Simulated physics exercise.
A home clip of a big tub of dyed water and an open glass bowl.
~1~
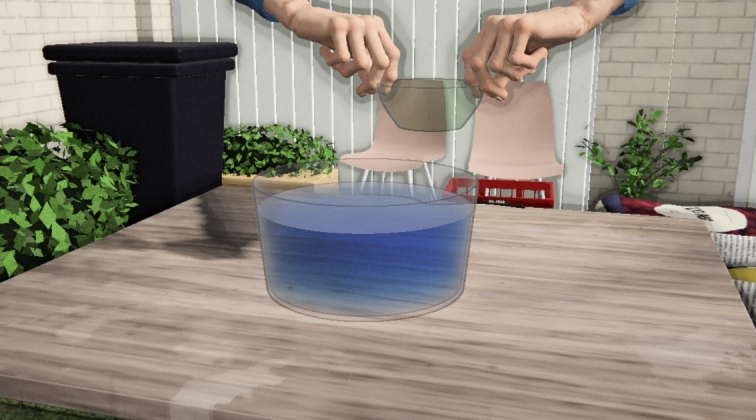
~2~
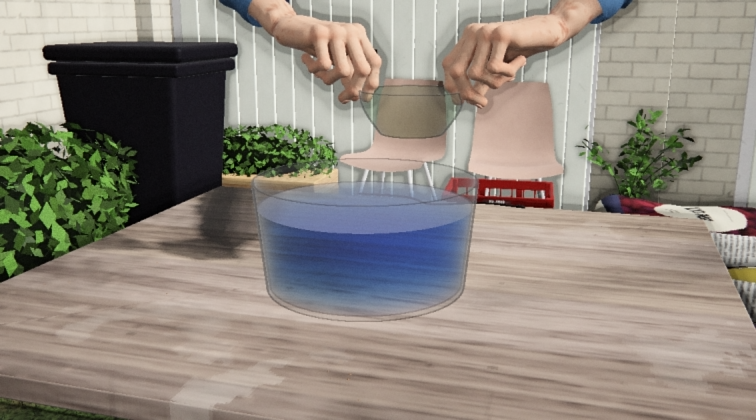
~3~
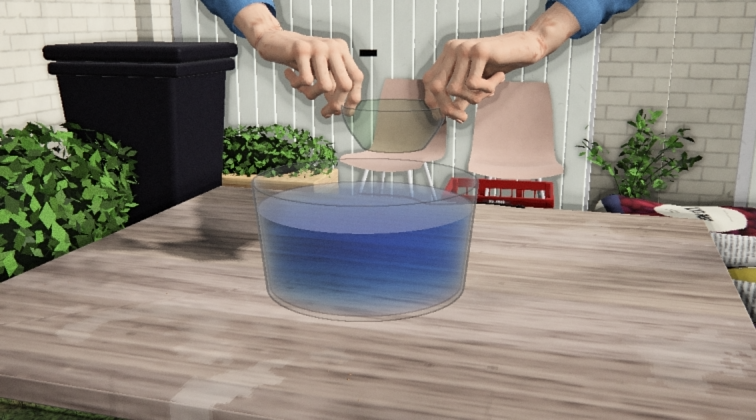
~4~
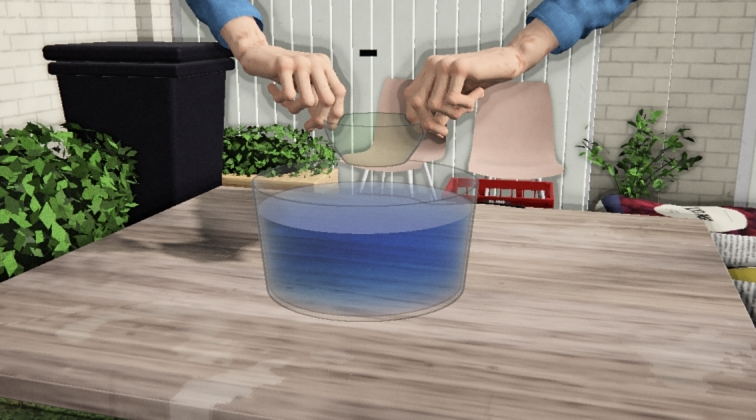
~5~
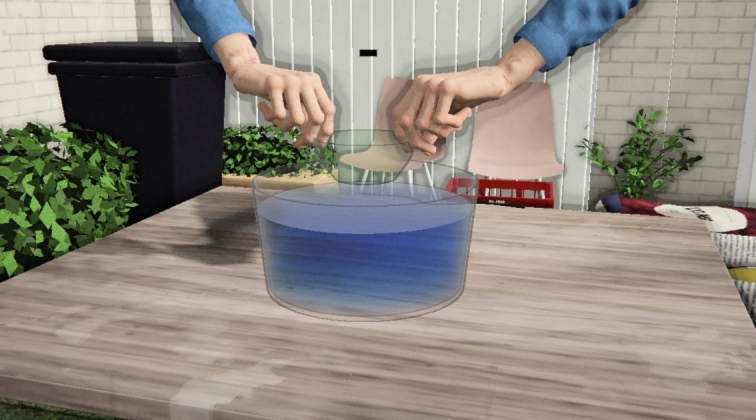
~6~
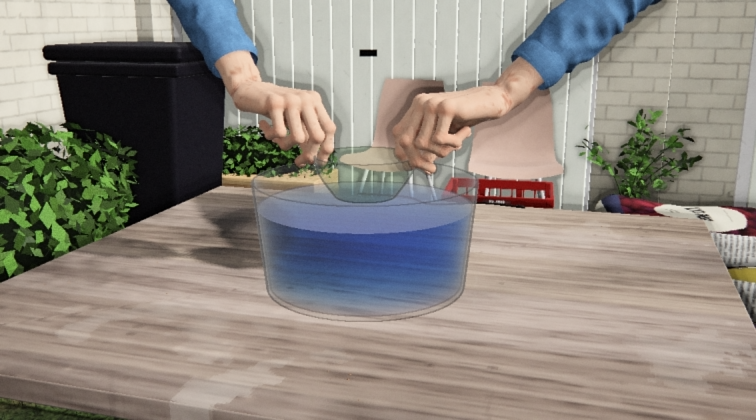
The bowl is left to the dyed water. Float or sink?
Once free, it floats.
Soon after, the bowl dips into the dyed water.
Later, it bobs and steadies.
In the end, the bowl floats with most of its side showing.
